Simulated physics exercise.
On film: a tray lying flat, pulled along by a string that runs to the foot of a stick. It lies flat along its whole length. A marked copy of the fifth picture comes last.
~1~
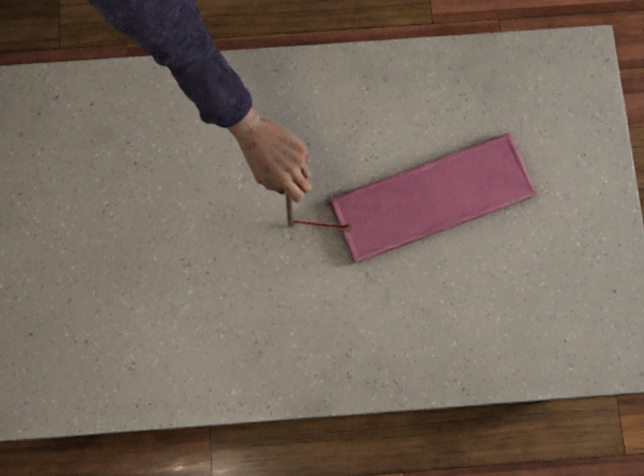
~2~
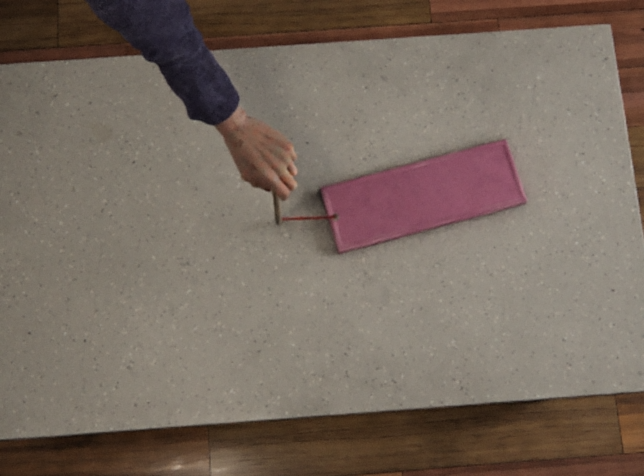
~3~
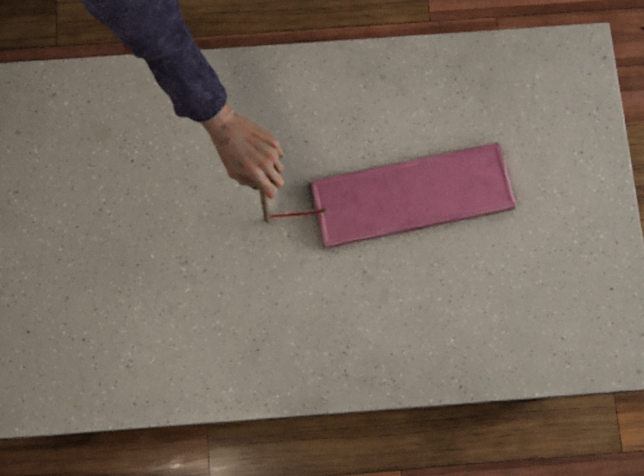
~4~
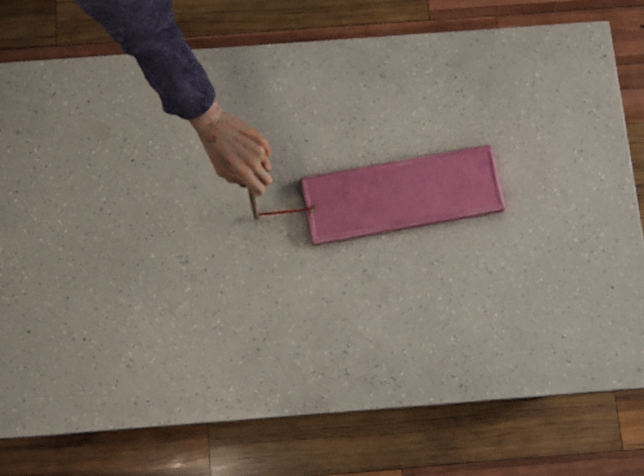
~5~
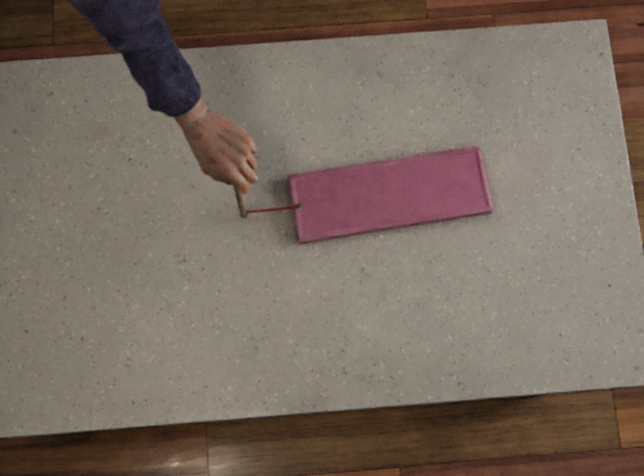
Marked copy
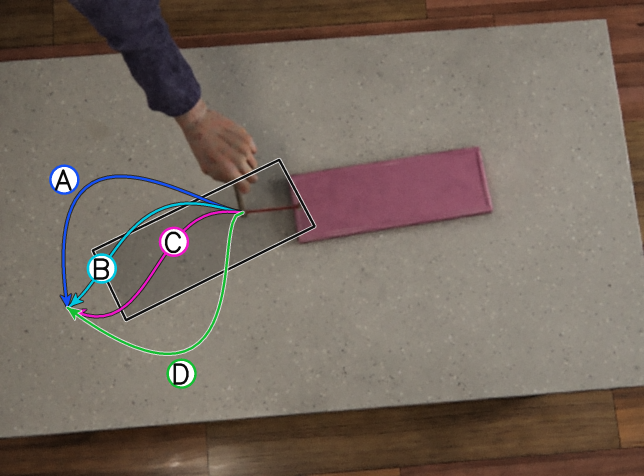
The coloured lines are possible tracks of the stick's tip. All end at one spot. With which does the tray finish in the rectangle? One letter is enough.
Only B brings it into the box.
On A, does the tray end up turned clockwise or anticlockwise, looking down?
It turns anticlockwise.
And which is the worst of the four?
That is D.
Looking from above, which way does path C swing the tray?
Anticlockwise.
On the marked copy, A from (243, 213) via (107, 177) to (68, 308); B from (243, 213) via (137, 224) to (70, 306); C from (243, 213) via (156, 268) to (73, 310); D from (243, 213) via (199, 343) to (68, 308); the outline at (204, 239).
Taking B. A third of the way, foot of the stick (167, 207), middle of the tray (316, 197).
Two thirds of the way, foot of the stick (112, 255), middle of the tray (255, 211).
When it is over, foot of the stick (68, 308), middle of the tray (205, 238); it lies in the outline.
As for the rest, A leaves its middle at (188, 216); C leaves its middle at (212, 257); D leaves its middle at (219, 284).
